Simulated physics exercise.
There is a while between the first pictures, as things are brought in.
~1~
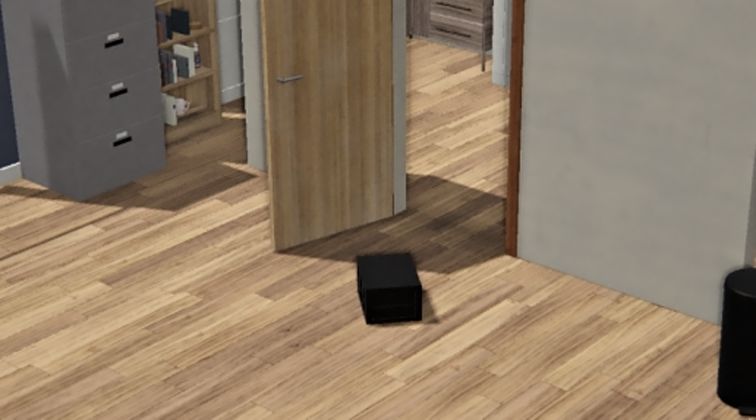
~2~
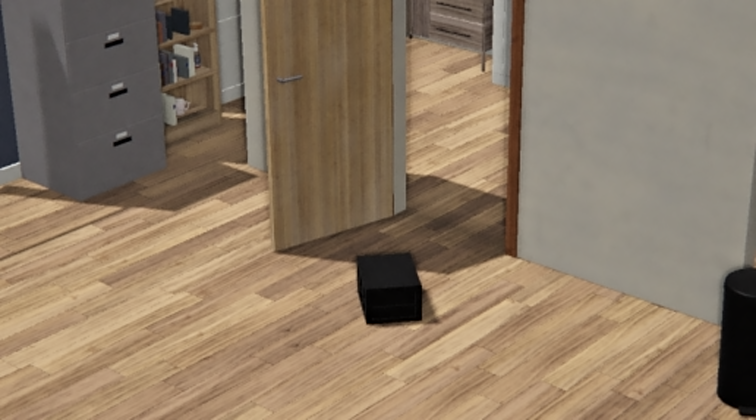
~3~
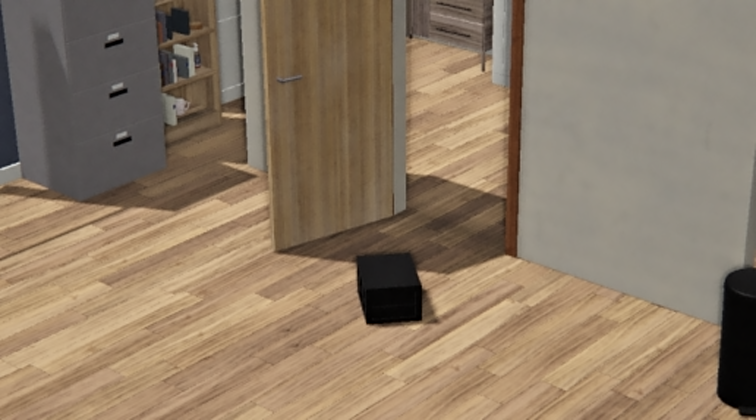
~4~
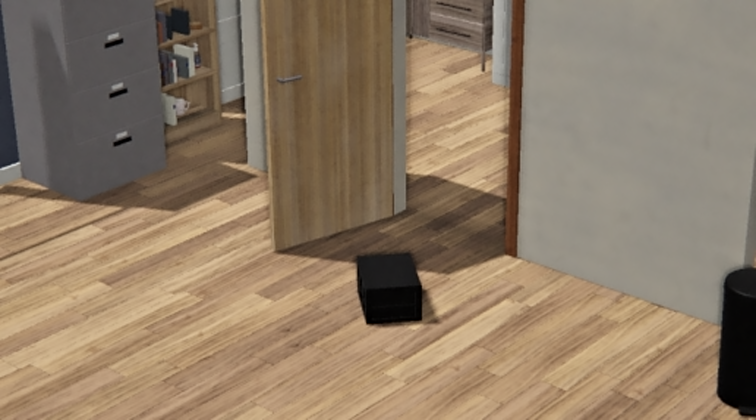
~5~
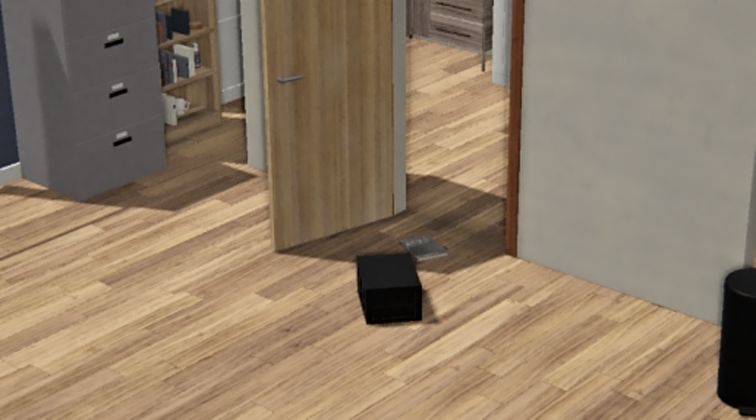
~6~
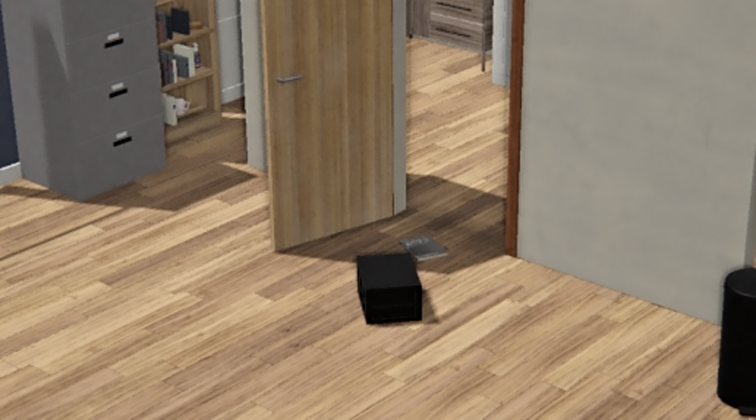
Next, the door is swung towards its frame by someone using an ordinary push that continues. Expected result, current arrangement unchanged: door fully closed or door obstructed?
The door is going to seat in its frame.
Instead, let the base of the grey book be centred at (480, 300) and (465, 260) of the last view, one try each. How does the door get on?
Swings all the way, then held up.
Then, 1.20 s after the last picture, door at 77°.
Then, 2.20 s after the last picture, door at 36°; grey book slid a little near (431, 248).
Then, 2.60 s after the last picture, door at 20°; grey book slid about its own width near (454, 243).
Then, 2.90 s after the last picture, door at 8°; grey book slid about its own width near (468, 238).
At rest, door at 0°; moved from the start, grey book; black crate in place. Seen from the same camera at the end, grey book near (478, 232).
